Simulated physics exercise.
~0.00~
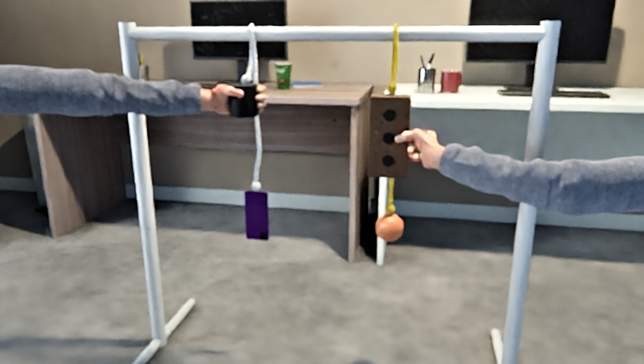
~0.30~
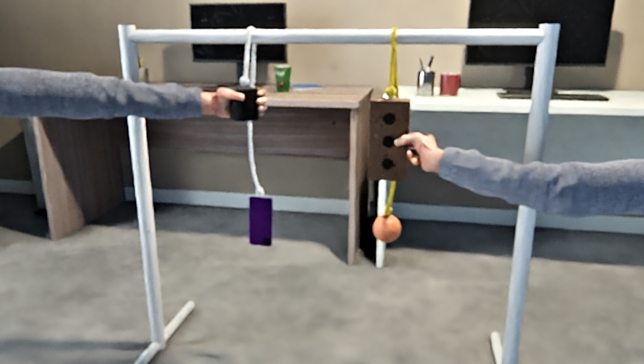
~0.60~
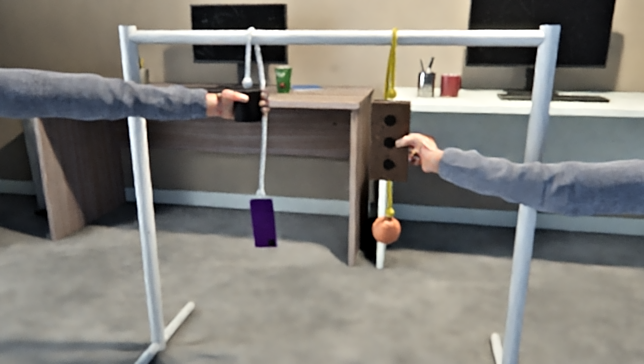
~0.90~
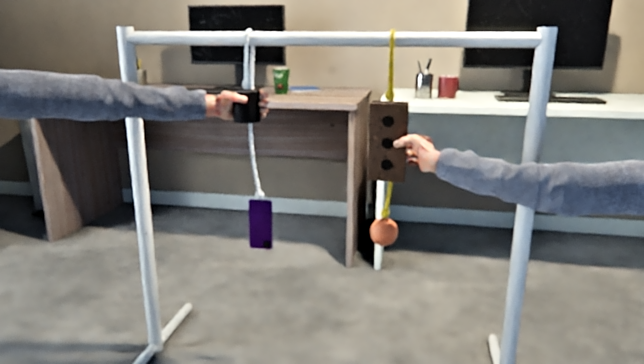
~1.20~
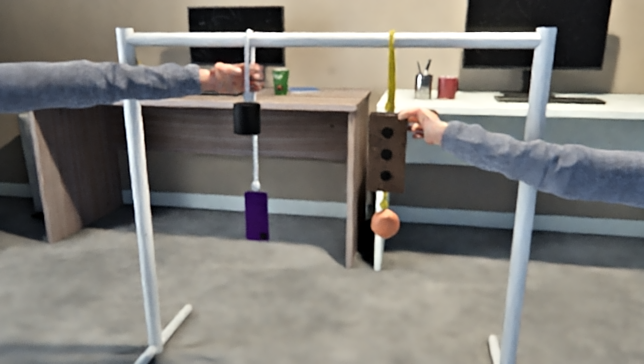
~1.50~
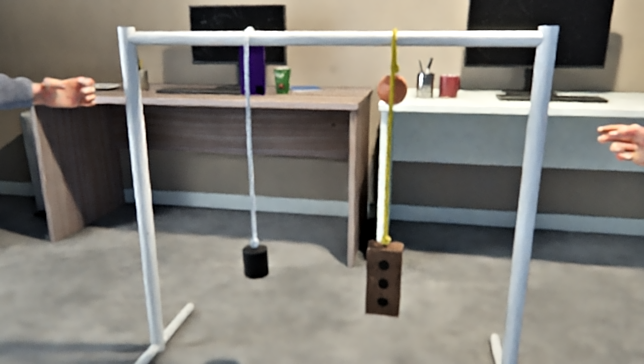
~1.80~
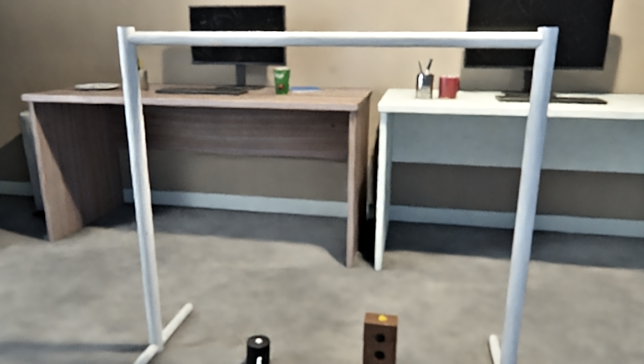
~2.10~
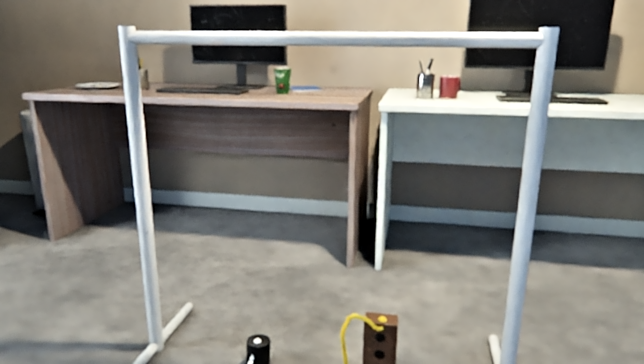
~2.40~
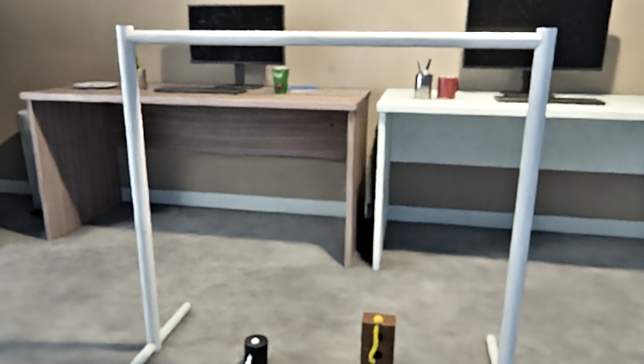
A black cylinder and a brown brick with holes, roped over a white rail with a purple phone and an orange at the other ends, dropped once two hands let go, yanking the small things up, and both ended on the floor.
